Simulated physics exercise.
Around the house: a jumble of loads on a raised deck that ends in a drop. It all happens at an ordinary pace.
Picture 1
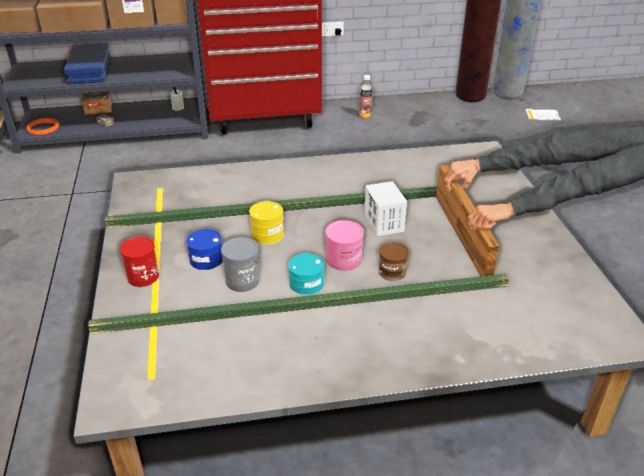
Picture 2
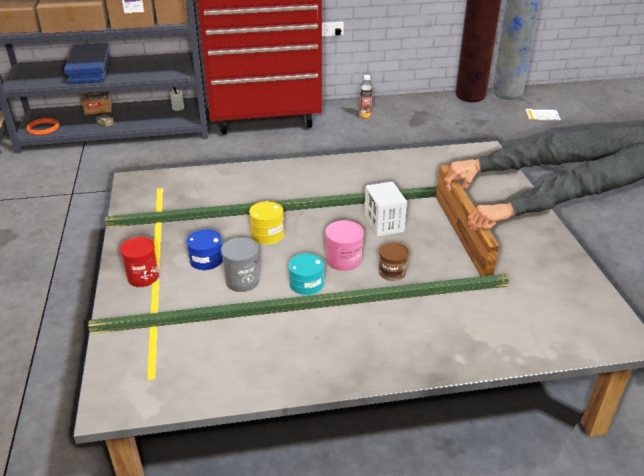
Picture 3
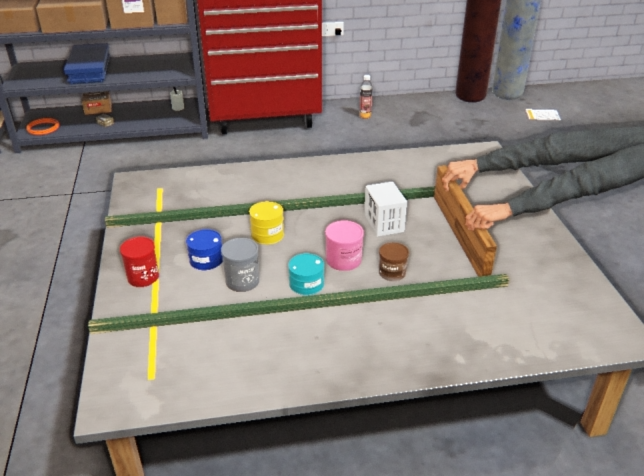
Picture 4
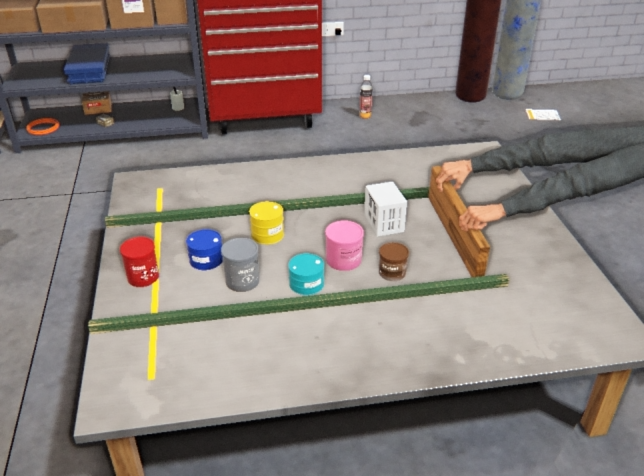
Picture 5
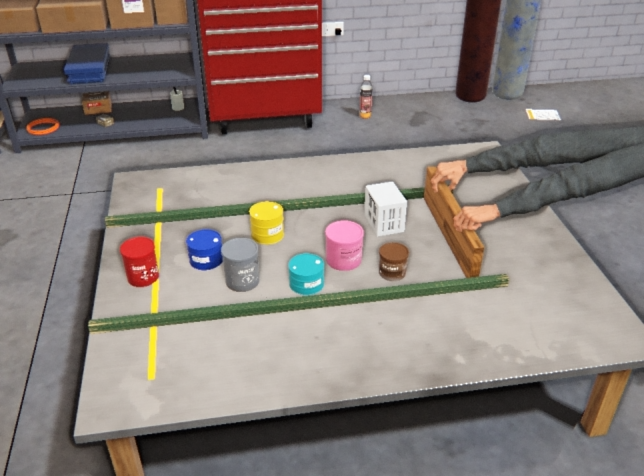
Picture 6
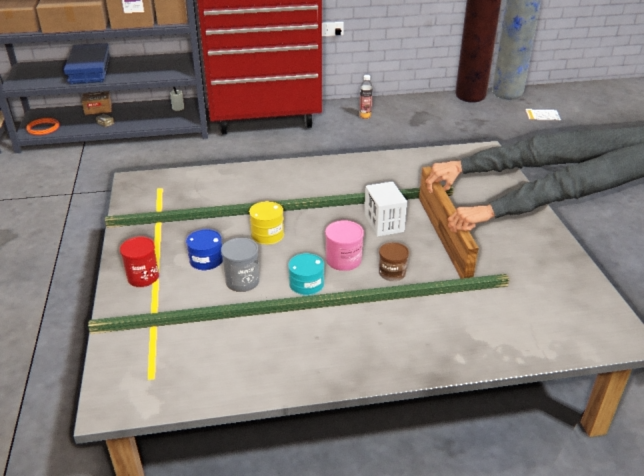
A pale tabletop fills a garage-like room with grey brick walls, seen from above at an angle, with a red tool chest and dark shelves behind. Between two green rails sit red, blue, grey, yellow, teal, pink and brown containers and a white crate, the red one by a yellow stripe at left. Two hands slide a wooden plank slightly leftward; the containers and view stay still.
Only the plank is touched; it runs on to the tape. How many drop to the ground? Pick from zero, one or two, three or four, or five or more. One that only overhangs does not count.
In the end the number that fall off is one or two.
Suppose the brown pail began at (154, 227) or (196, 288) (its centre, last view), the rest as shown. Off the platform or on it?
In turn it comes down; is kept.
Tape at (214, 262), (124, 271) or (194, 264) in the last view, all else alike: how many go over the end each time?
Try by try, 0, 5 and 0.
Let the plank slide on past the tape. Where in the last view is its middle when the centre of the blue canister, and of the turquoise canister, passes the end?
Near (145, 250) and (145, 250).
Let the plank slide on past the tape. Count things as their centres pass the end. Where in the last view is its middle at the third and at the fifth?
Near (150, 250) and (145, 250).
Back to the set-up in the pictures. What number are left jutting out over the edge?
That would be 4.
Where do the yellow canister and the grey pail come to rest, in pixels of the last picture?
The yellow canister at (108, 236), the grey pail at (96, 275).
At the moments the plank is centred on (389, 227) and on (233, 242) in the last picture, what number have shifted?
2 and 7.
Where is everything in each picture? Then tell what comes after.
In the first picture, red pail (140, 262); blue canister (205, 250); grey pail (241, 265); plank (464, 219); tape (156, 267).
In the second picture, blue canister (205, 250); yellow canister (267, 223).
In the third picture, grey pail (241, 265); white crate (385, 209).
In the fourth picture, red pail (140, 262); brown pail (393, 262).
In the fifth picture, blue canister (205, 250); plank (451, 221).
In the sixth picture, red pail (140, 262); blue canister (205, 250); grey pail (241, 265); plank (446, 221); tape (156, 267).
A little later, none off yet; red pail at rest near (140, 262); blue canister at rest near (205, 250); grey pail at rest near (241, 265).
When it is over, the number that fall off is one or two; down, red pail.
